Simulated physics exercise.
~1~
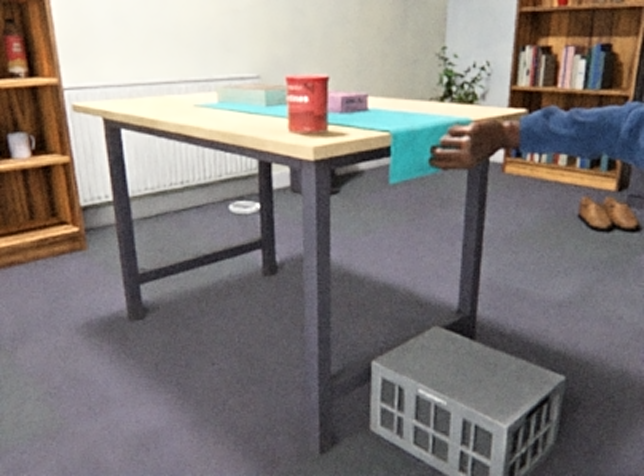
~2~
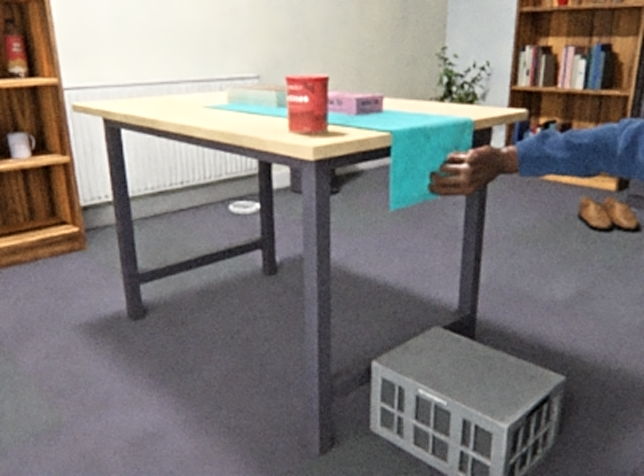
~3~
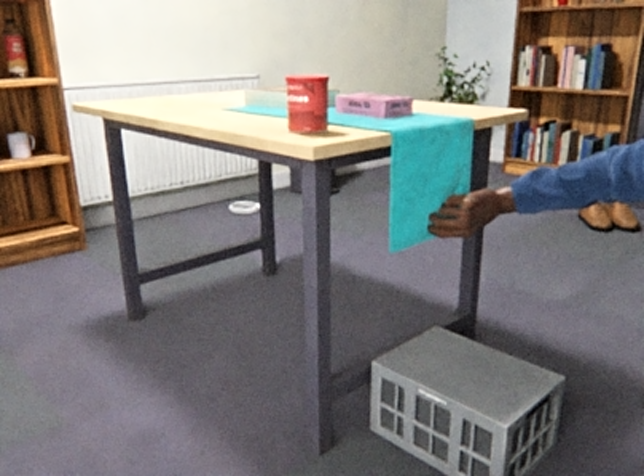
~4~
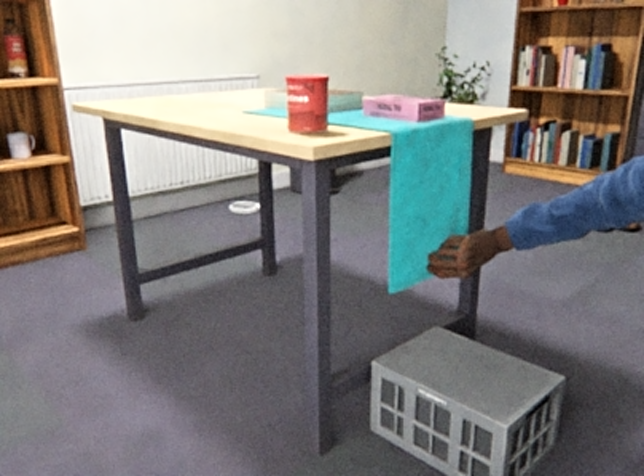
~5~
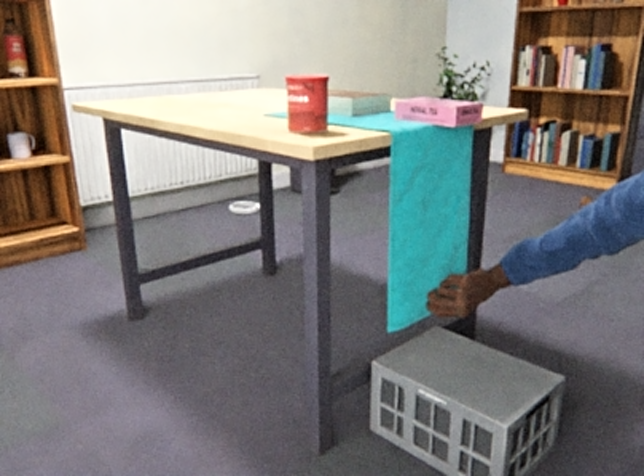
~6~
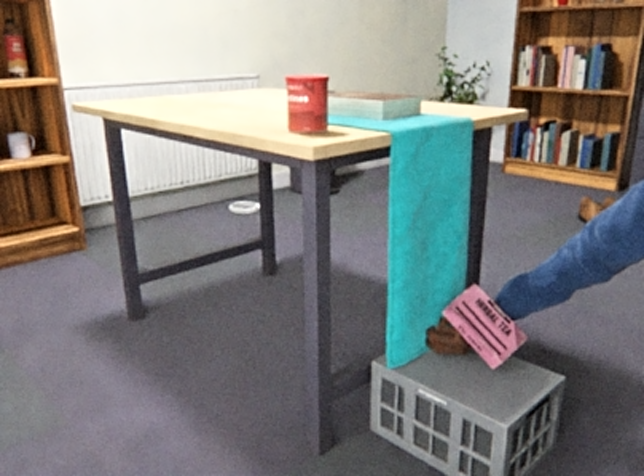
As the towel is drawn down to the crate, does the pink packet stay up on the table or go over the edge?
The pink packet rides along with the towel and falls over the edge, while the red tin stays in its place on the table.
